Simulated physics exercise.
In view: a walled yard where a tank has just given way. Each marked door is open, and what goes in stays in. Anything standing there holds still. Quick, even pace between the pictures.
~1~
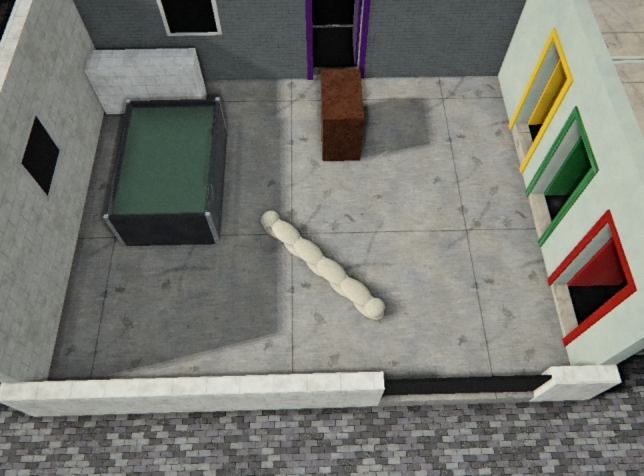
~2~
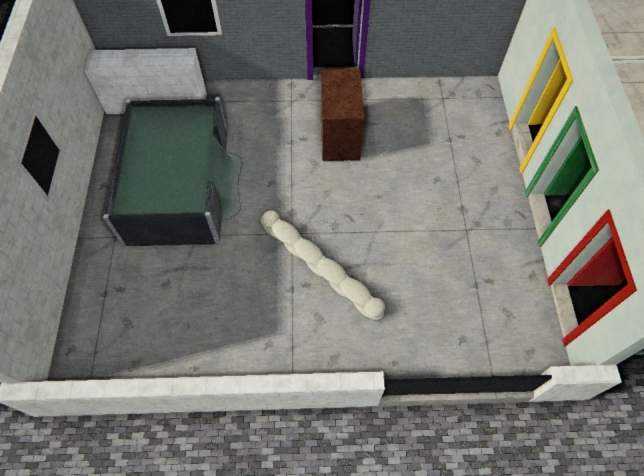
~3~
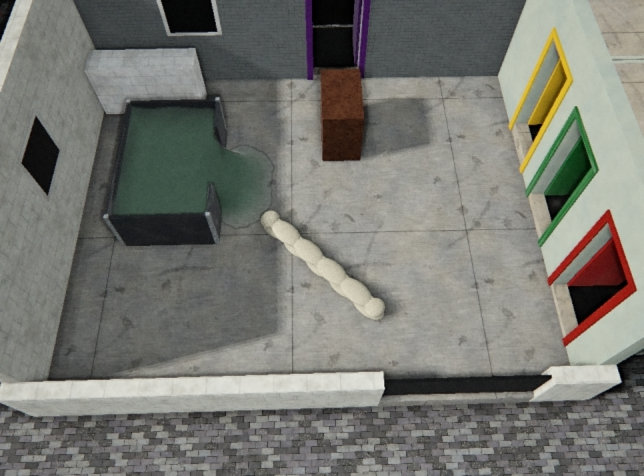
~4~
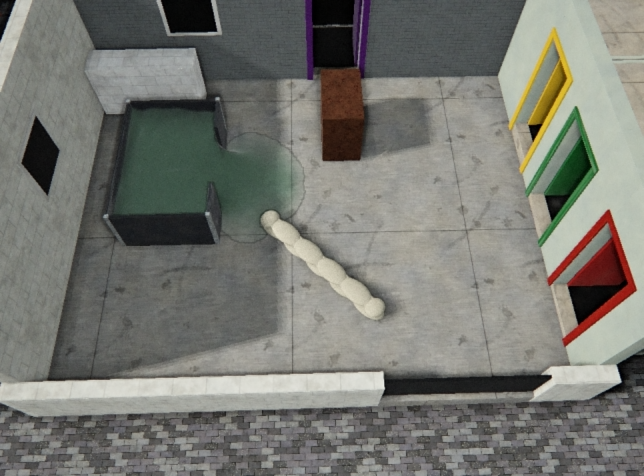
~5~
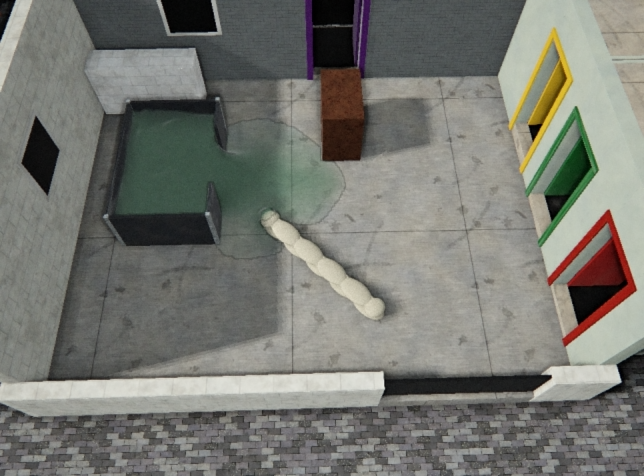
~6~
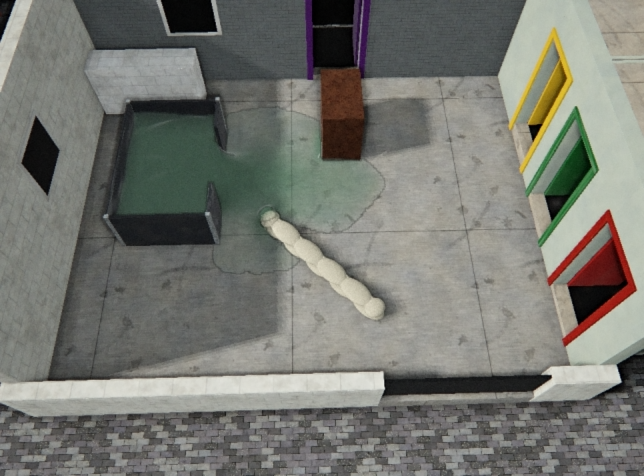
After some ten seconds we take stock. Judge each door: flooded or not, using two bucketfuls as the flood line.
At the end, the green door will most likely go past the limit; the purple door will most likely go past the limit; the yellow door will most likely keep inside the limit; the red door will most likely go past the limit.
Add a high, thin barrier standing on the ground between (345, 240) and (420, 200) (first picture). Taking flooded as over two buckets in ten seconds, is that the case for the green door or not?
I'd say the green door remains within bounds.
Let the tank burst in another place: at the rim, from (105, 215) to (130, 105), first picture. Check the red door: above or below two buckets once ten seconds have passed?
As far as I can tell, the red door breaks the threshold.
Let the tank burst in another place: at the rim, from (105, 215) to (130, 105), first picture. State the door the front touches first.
It's the one in purple that comes first.
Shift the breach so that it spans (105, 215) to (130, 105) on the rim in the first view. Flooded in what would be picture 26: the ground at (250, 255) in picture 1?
Answer: Clear.
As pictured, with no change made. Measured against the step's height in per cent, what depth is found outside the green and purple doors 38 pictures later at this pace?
Depth ratios, approx.: 100 and 80 percent.
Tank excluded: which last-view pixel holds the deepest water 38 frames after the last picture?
Somewhere near (568, 380).
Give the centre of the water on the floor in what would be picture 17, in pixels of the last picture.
Around pixel (276, 188) of the last picture.
A moment on, water covers 35 % of the floor; the green door not reached, the purple door wet at the sill, nothing in, the yellow door not reached, the red door not reached.
Next, water covers 55 % of the floor; the green door over two buckets in, the purple door over two buckets in, the yellow door wet at the sill, nothing in, the red door wet at the sill, nothing in.
Then, water covers 65 % of the floor; the green door far over two buckets in, the purple door over two buckets in, the yellow door under two buckets in, the red door under two buckets in.
Later, water covers 75 % of the floor; the green door far over two buckets in, the purple door far over two buckets in, the yellow door under two buckets in, the red door over two buckets in.
In the end, water covers 95 % of the floor; the green door far over two buckets in, the purple door far over two buckets in, the yellow door under two buckets in, the red door over two buckets in.
